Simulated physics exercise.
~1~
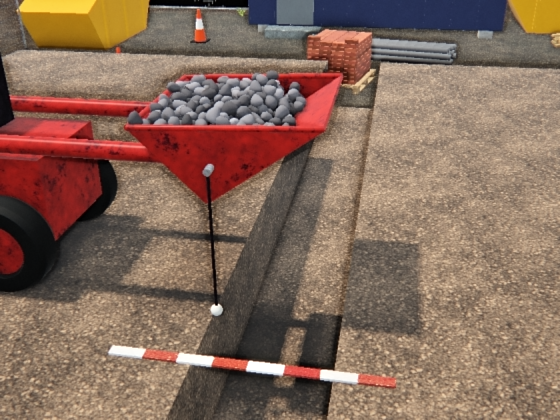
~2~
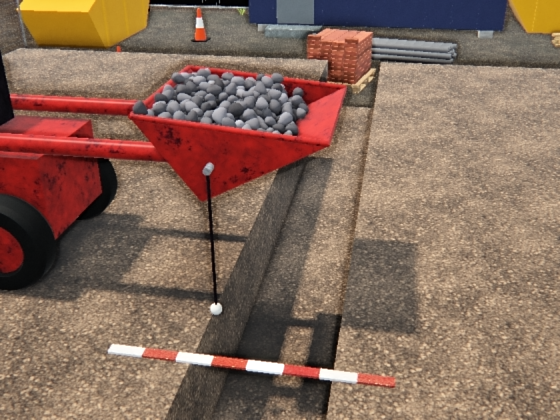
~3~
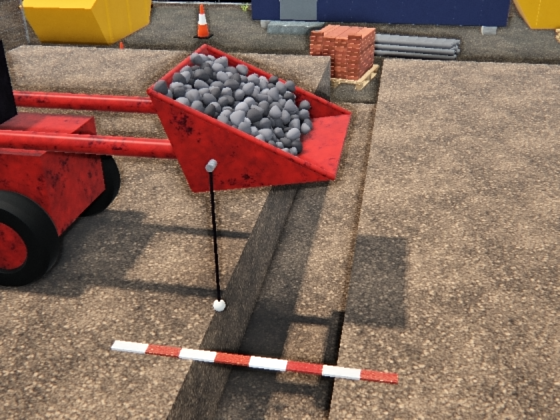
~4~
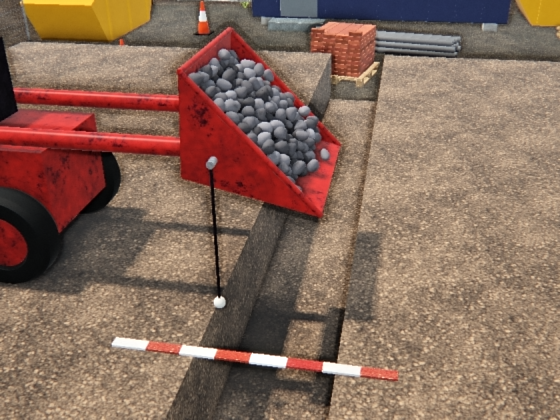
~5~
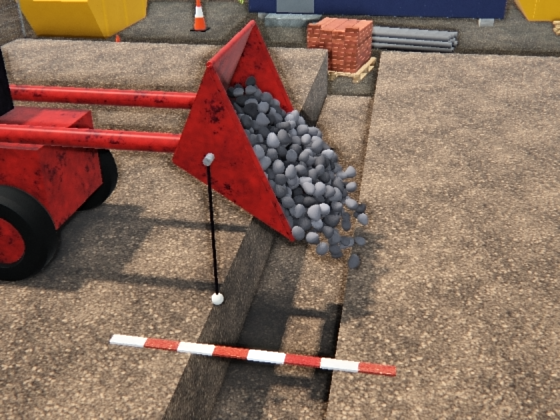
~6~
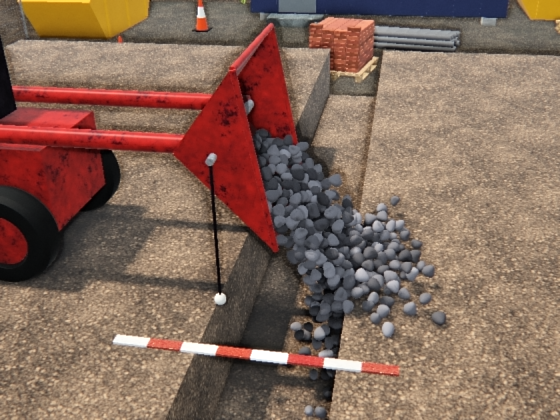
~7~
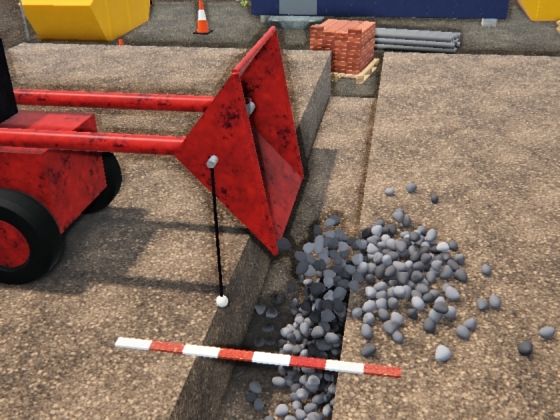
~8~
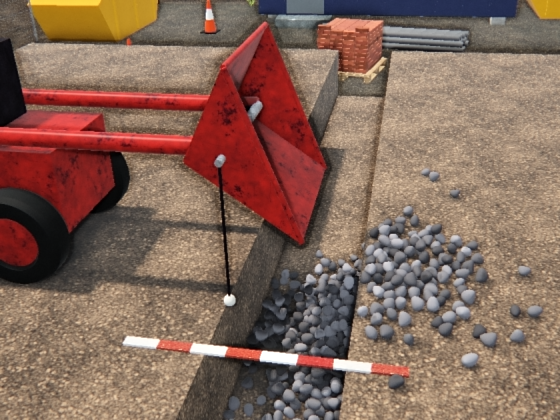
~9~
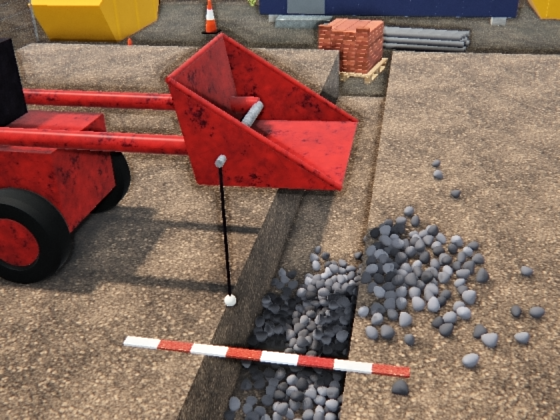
A red loader tipped its bucket of smooth grey stones forward, and they slid out, most dropping into the trench while some scattered on the ground beyond its right edge, before the empty bucket tilted partway back up.
